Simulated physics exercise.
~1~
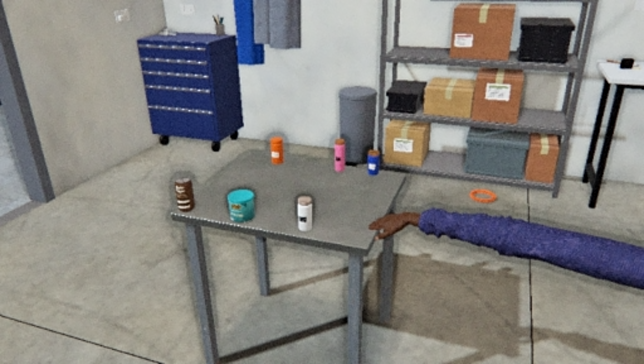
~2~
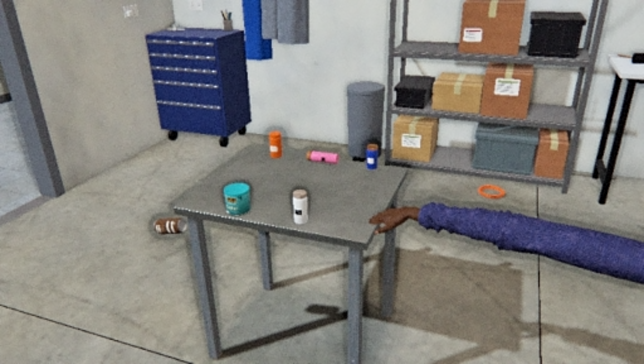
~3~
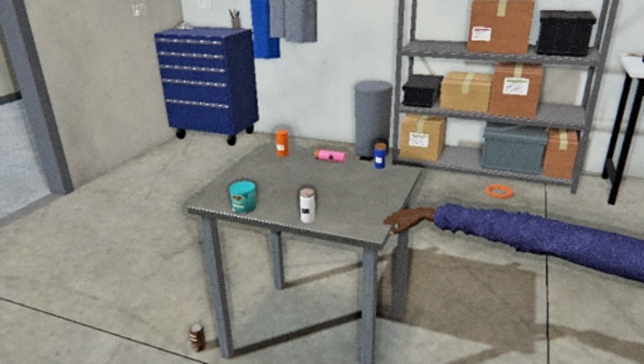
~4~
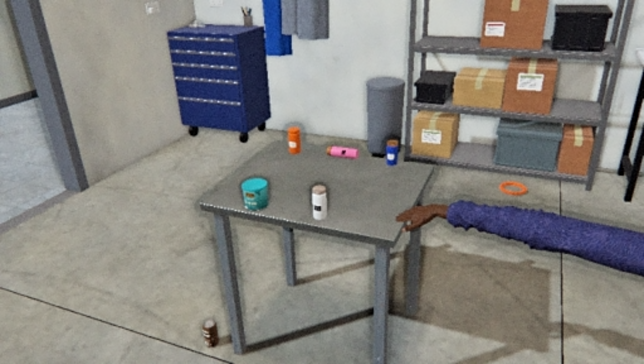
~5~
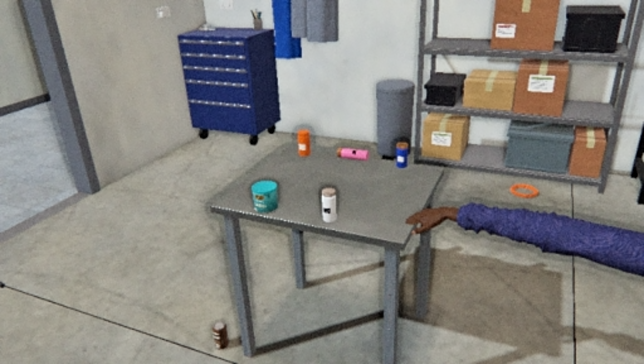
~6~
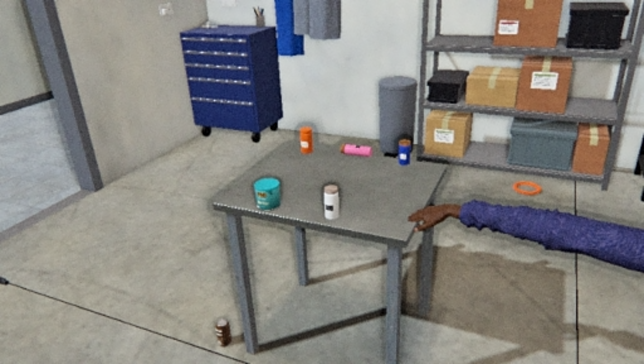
In a garage or workshop with a blue drawer cabinet and shelves of boxes, a small grey table holds a turquoise tin and several coloured containers, while a purple-sleeved arm reaches in from the right with its hand at the table's edge. The pink container topples onto its side, and the brown can tips off the left side of the table. The can drops to the floor and comes to rest upside down near a table leg. The view drifts slightly left as everything settles. At the end, the pink container lies on the tabletop, with the tin and the orange, white and blue containers still standing.
